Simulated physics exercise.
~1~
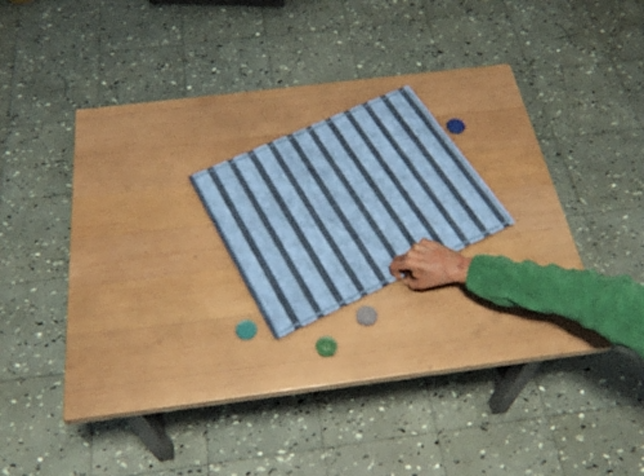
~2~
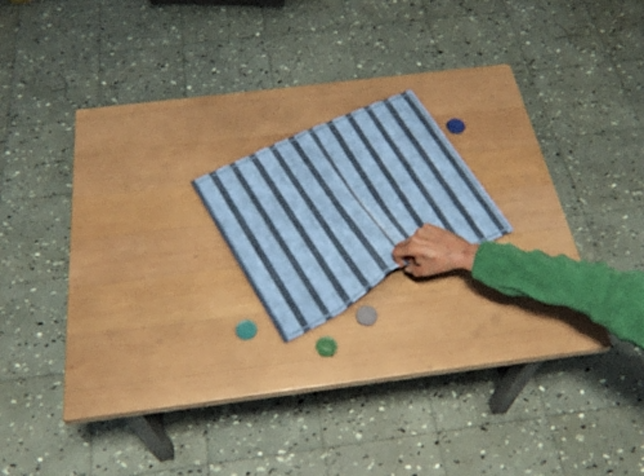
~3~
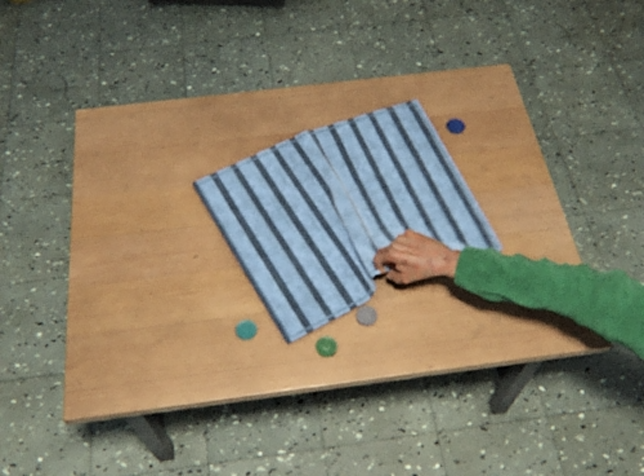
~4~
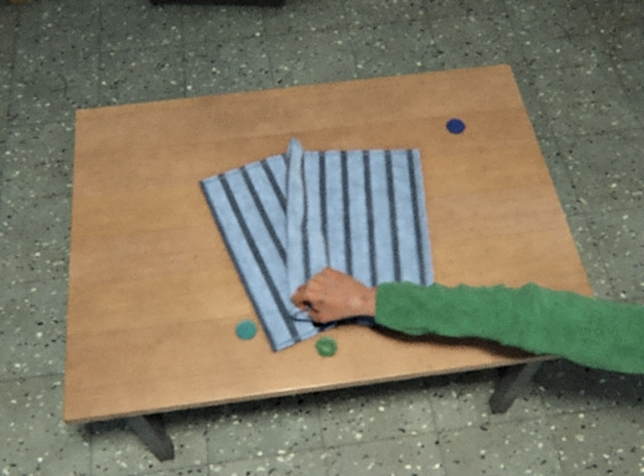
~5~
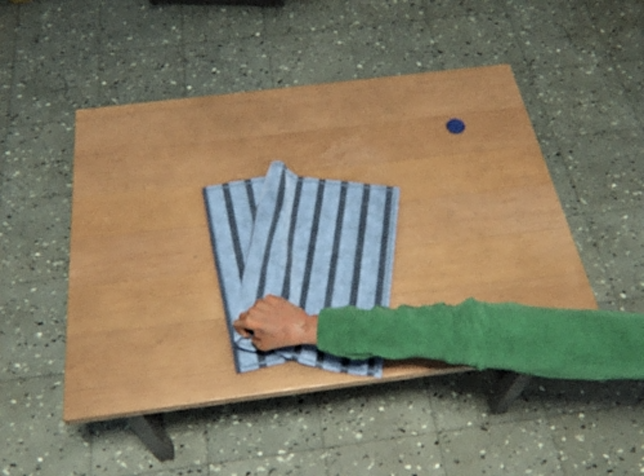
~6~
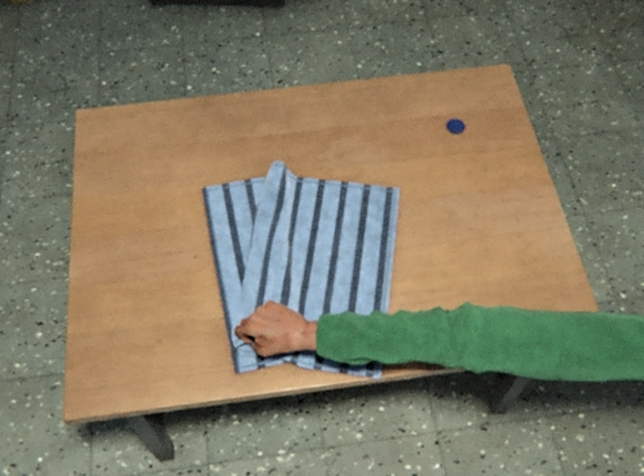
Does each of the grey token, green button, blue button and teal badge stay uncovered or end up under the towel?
The blue button stays uncovered. The grey token, the green button and the teal badge all end up under the towel.
